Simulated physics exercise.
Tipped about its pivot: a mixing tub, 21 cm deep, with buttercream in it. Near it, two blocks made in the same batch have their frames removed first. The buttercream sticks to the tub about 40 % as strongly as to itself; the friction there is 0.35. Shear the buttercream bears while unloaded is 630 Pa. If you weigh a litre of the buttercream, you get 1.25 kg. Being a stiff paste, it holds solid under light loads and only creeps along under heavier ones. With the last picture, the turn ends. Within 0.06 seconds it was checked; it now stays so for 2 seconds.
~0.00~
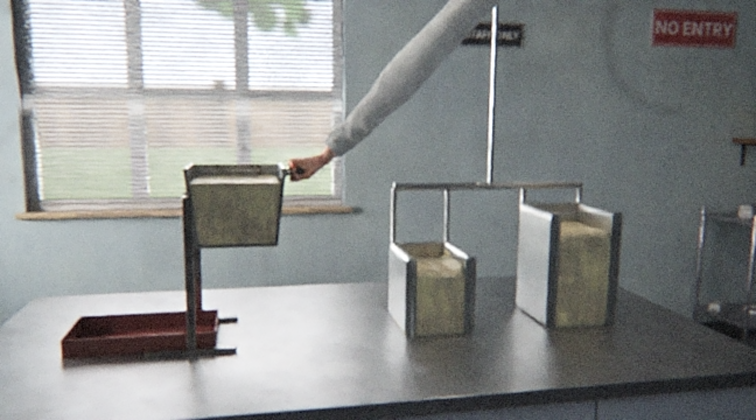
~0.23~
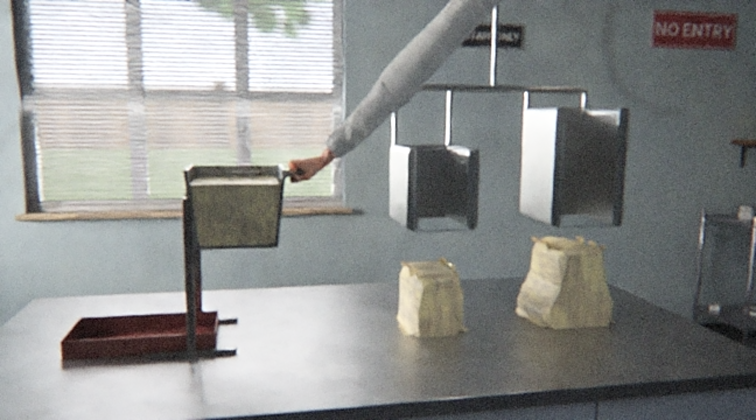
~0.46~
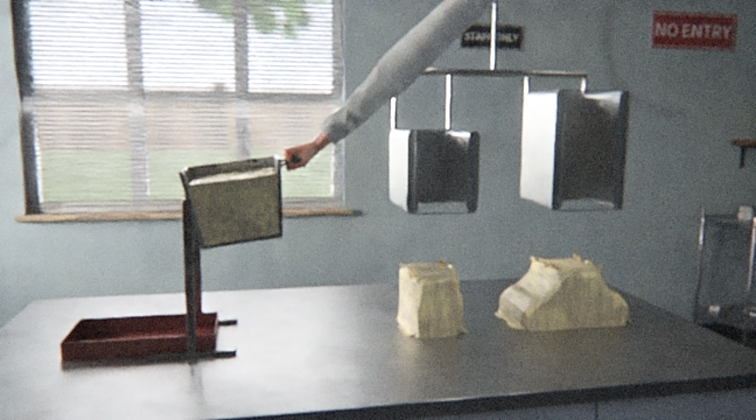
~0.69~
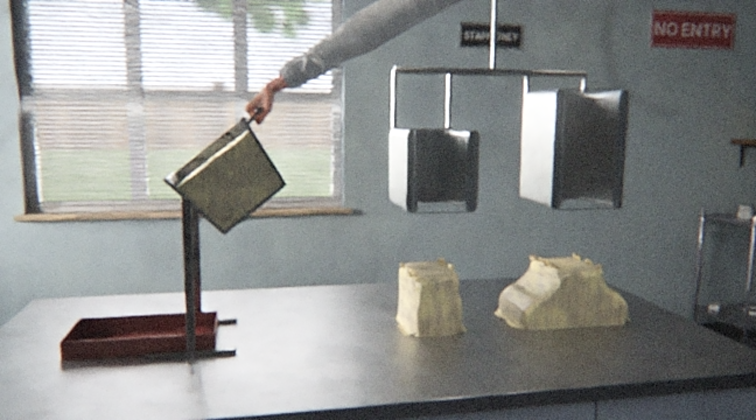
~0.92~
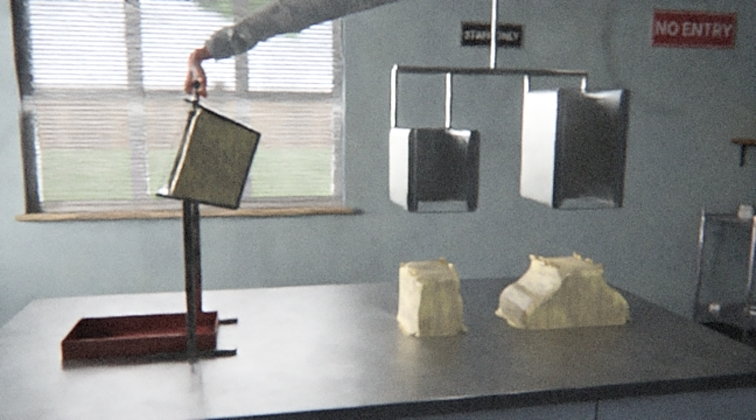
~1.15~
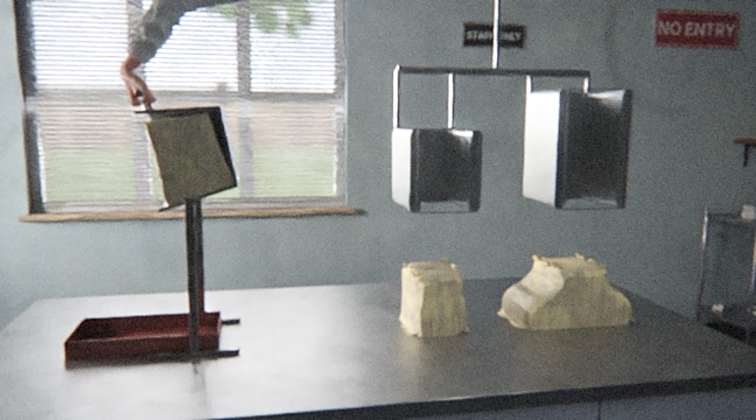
The video shows metal casings lifting off two pale blocks on a table, the larger block slumping and spreading while the smaller keeps its shape; then a hand turns a tub of pale material leftward above a red tray.
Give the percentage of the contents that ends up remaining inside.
I would say roughly 0 per cent remains inside.
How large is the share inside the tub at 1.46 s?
I'd say close to 25 %.
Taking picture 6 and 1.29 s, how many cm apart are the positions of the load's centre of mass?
I'd put the distance at about 8 centimetres.
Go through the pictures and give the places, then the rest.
Handle-side rim at (283, 170), tilt 0 degrees; highest point of the buttercream at (205, 183); test blocks 19 cm, 30 cm high (left to right), in the first picture.
Handle-side rim at (283, 171), tilt 0 degrees; highest point of the buttercream at (205, 184); test blocks 19 cm, 25 cm high (left to right), in the second picture.
Handle-side rim at (278, 160), tilt 8 degrees; highest point of the buttercream at (271, 174); test blocks 19 cm, 19 cm high (left to right), in the third picture.
Handle-side rim at (241, 119), tilt 38 degrees; highest point of the buttercream at (245, 134); test blocks 19 cm, 19 cm high (left to right), in the fourth picture.
Handle-side rim at (185, 101), tilt 72 degrees; highest point of the buttercream at (197, 111); test blocks 19 cm, 19 cm high (left to right), in the fifth picture.
Handle-side rim at (136, 114), tilt 101 degrees; highest point of the buttercream at (202, 113); test blocks 19 cm, 19 cm high (left to right), in the sixth picture.
By 1.29 s, the tub is at 101 degrees and holds 72 %.
By 1.46 s, the tub is at 101 degrees and holds 25 %.
By 1.63 s, the tub is at 101 degrees and holds 0 %.
By 1.80 s, the tub is at 101 degrees and holds 0 %.
By 3.15 s, at the end, the tub is at 101 degrees and holds 0 %.
